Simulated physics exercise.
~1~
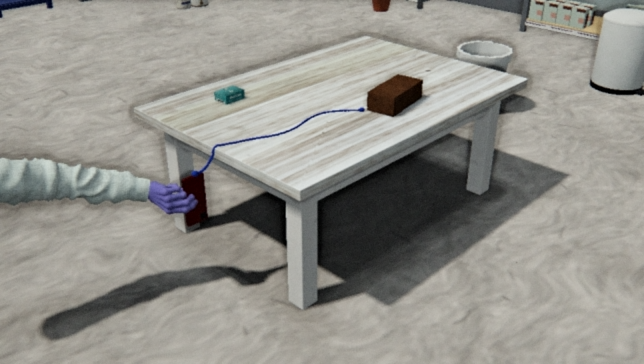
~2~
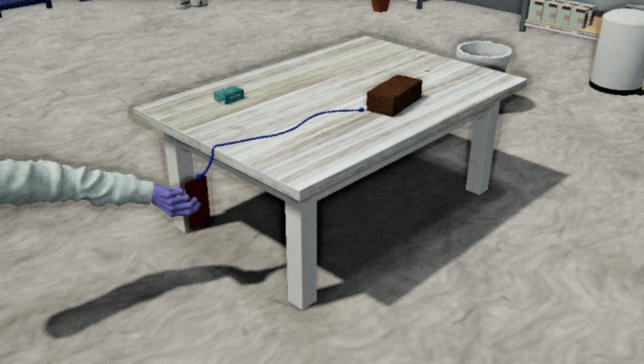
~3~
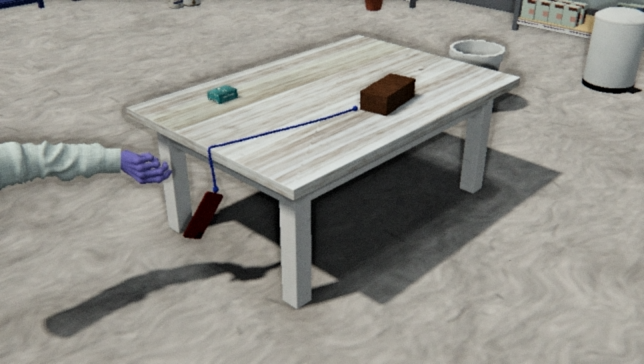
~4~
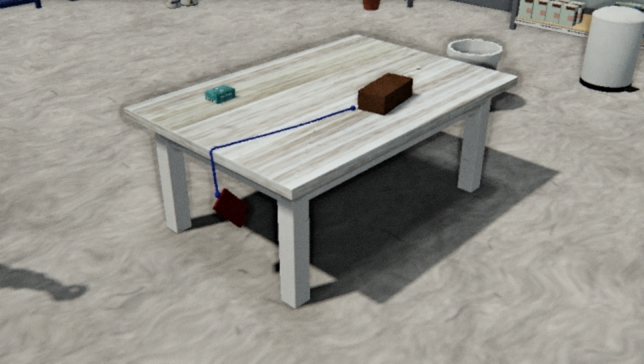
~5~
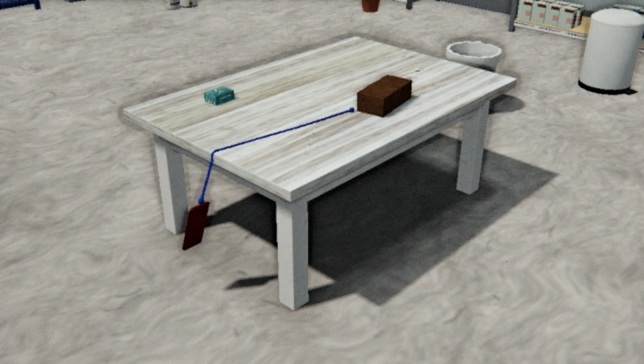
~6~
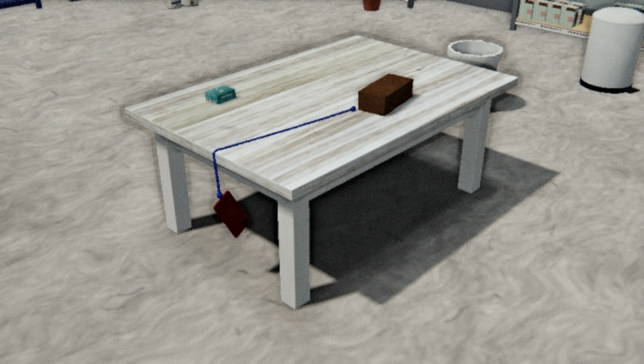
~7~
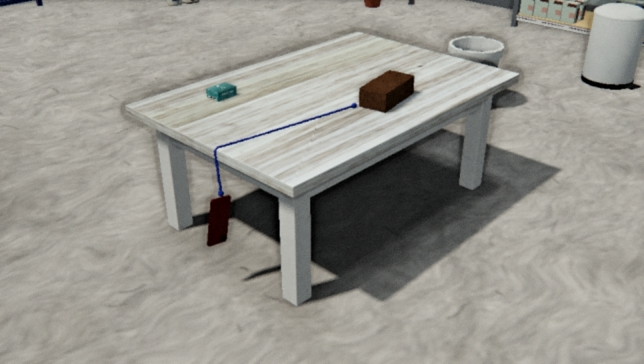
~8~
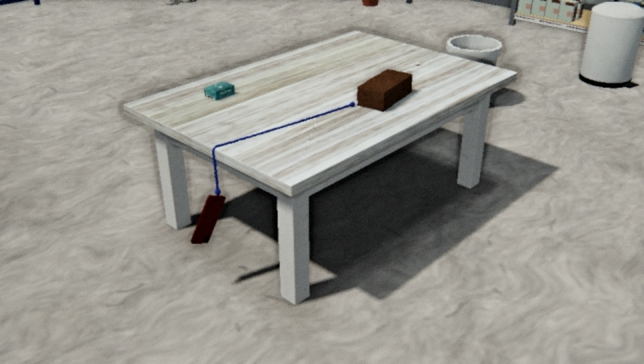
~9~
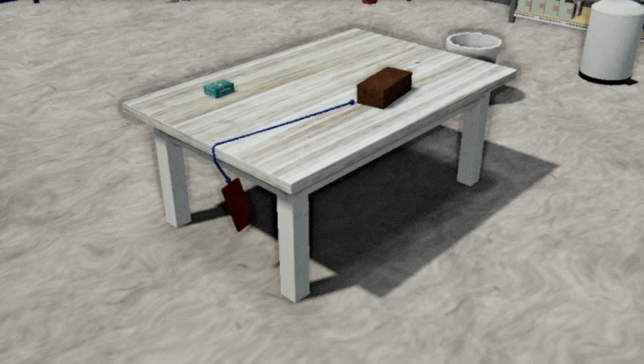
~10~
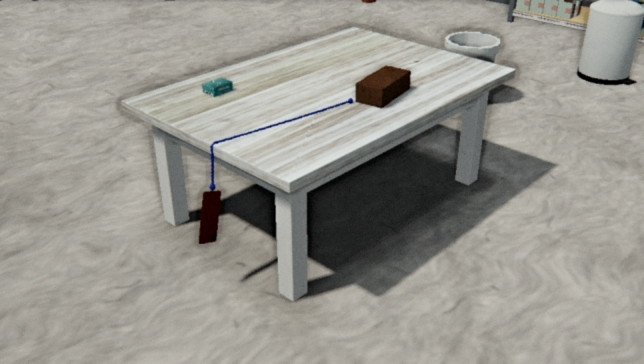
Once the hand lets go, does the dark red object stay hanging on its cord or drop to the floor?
It stays hanging in the air on the blue cord, over the table's edge. The turquoise box remains where it stands on the tabletop.
